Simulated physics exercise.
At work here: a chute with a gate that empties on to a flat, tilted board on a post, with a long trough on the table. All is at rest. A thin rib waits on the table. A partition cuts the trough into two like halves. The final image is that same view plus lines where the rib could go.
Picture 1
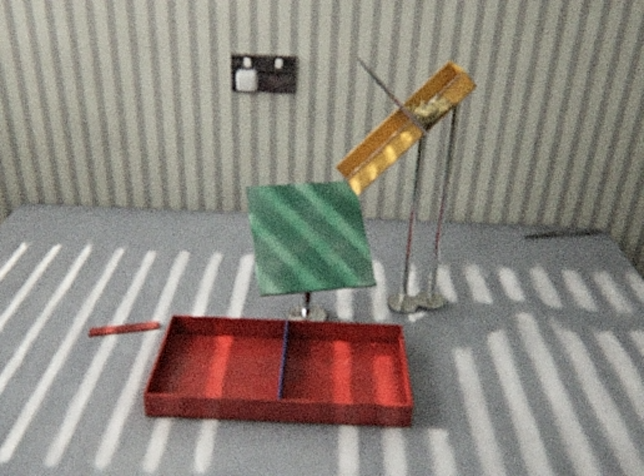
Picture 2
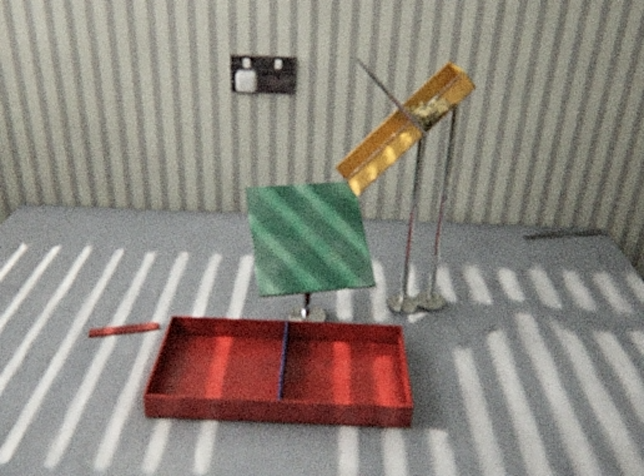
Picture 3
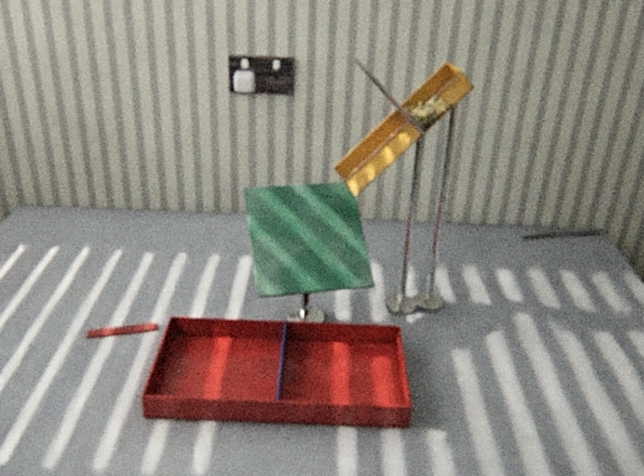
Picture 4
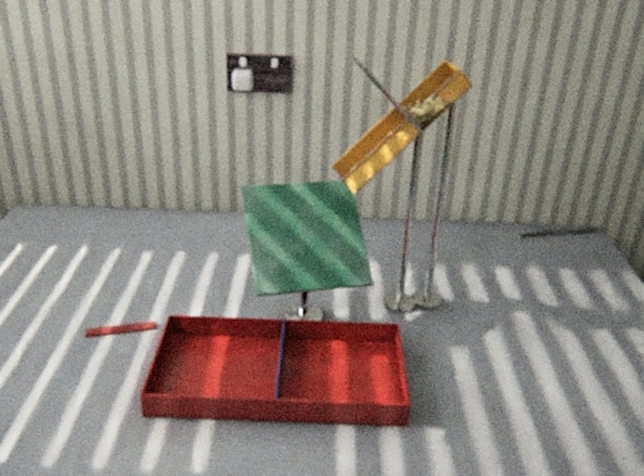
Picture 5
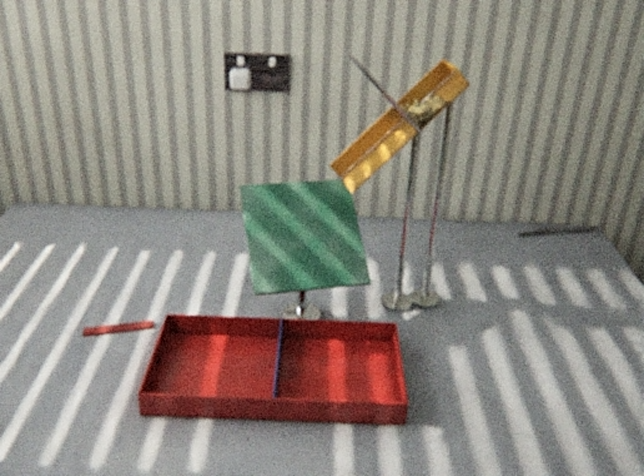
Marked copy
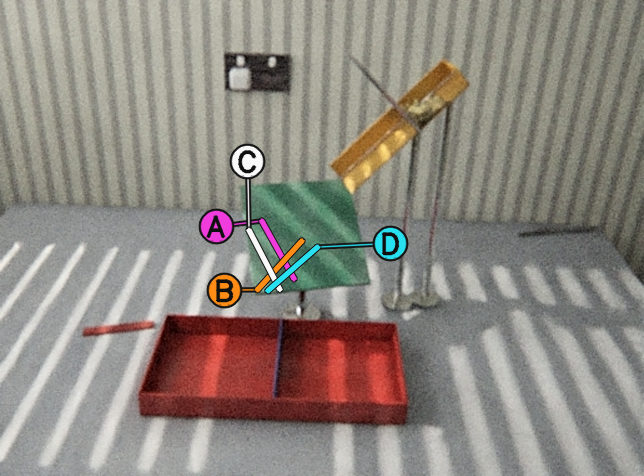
At the start, an orange chute on thin posts slopes down to the left, holding a small pale load behind a gate, above a tilted green board and a red trough split by a partition. Through to the end, nothing moves among them; only the whole view shifts very slightly.
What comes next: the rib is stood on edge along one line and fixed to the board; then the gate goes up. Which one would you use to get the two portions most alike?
The best line is B.
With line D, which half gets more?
The left half.
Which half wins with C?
The right half.
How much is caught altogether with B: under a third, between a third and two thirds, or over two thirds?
Over two thirds.
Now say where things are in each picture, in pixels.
In the first frame, load behind the gate at (425, 112), soya beans; lip of the chute at (353, 188), sloping fairly steeply.
In the second frame, middle of the board at (310, 235), tilted fairly steeply; middle of its low edge at (319, 291); of its high edge at (301, 184).
In the third frame, front corners of the trough at (142, 396) and (411, 407); front end of its middle wall at (277, 401).
In the fourth frame, middle of the load at (421, 111); lip at (349, 187).
In the fifth frame, middle of the load at (418, 110); lip at (347, 186).
On the marked copy, line A from (261, 220) to (294, 278); line B from (301, 240) to (257, 289); line C from (249, 230) to (279, 289); line D from (317, 247) to (267, 290).
If A is chosen, of what is caught, a small part in the left half, nearly all in the right.
If B is chosen, of what is caught, about half in the left half, about half in the right.
If C is chosen, of what is caught, a small part in the left half, nearly all in the right.
If D is chosen, of what is caught, nearly all in the left half, a small part in the right.
